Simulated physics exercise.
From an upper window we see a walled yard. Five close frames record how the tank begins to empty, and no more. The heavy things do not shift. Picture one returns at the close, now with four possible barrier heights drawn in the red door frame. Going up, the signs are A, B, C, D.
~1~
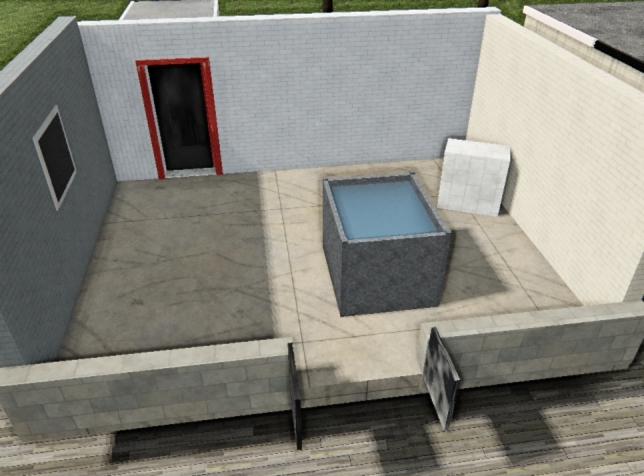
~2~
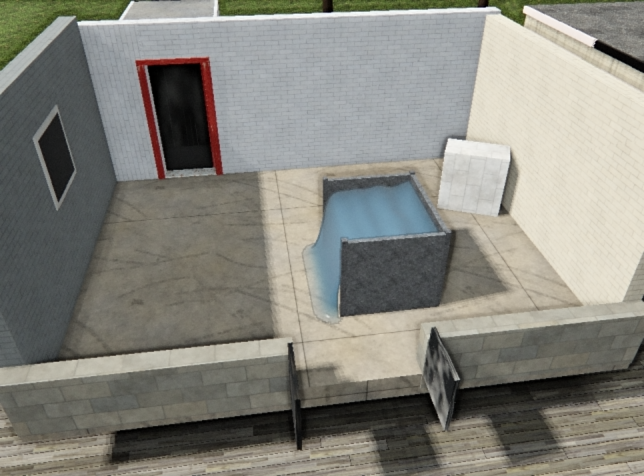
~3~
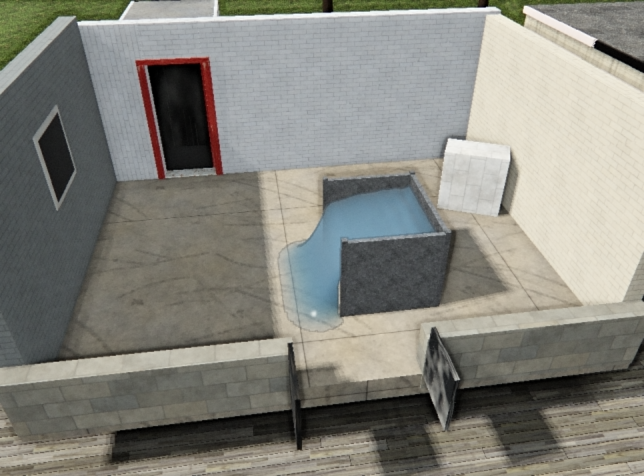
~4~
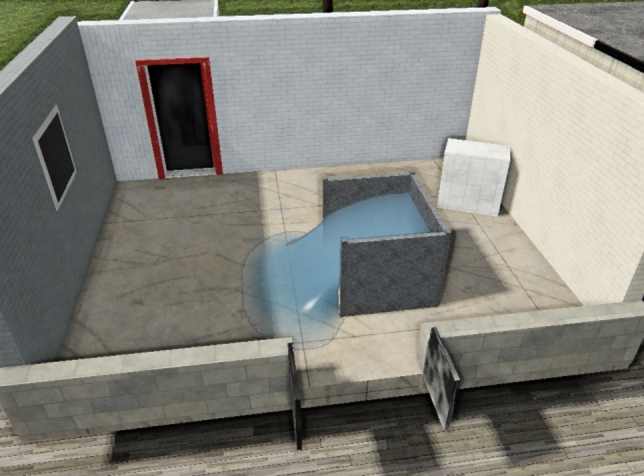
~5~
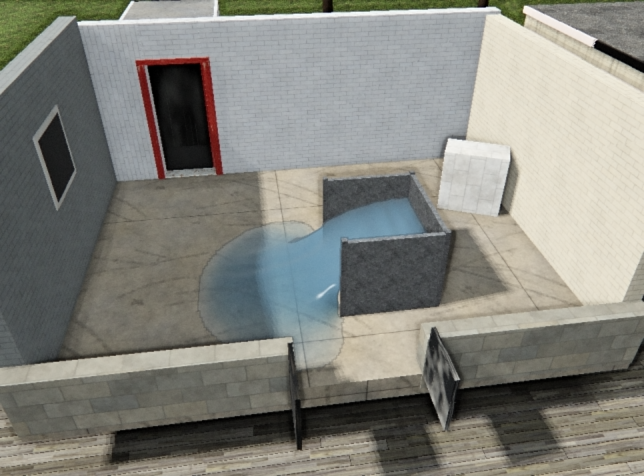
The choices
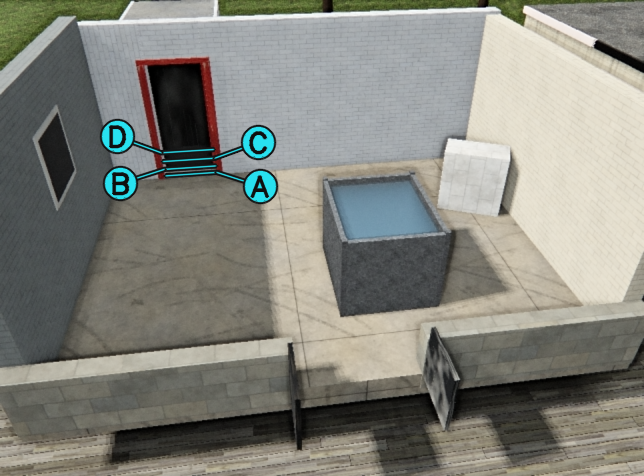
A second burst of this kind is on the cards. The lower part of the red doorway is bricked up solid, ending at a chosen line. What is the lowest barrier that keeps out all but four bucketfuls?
Choose B.
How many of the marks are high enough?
Three of the four.
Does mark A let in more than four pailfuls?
Yes, that goes wrong.
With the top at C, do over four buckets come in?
No.
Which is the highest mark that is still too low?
Mark A.
On the marked copy, A at (191, 174); B at (190, 167); C at (189, 159); D at (187, 151); from the bottom up A, B, C, D.
If A is chosen, some 15 bucketfuls get in.
If B is chosen, a splash gets over, under a bucket.
If C is chosen, nothing gets over.
If D is chosen, nothing gets over.
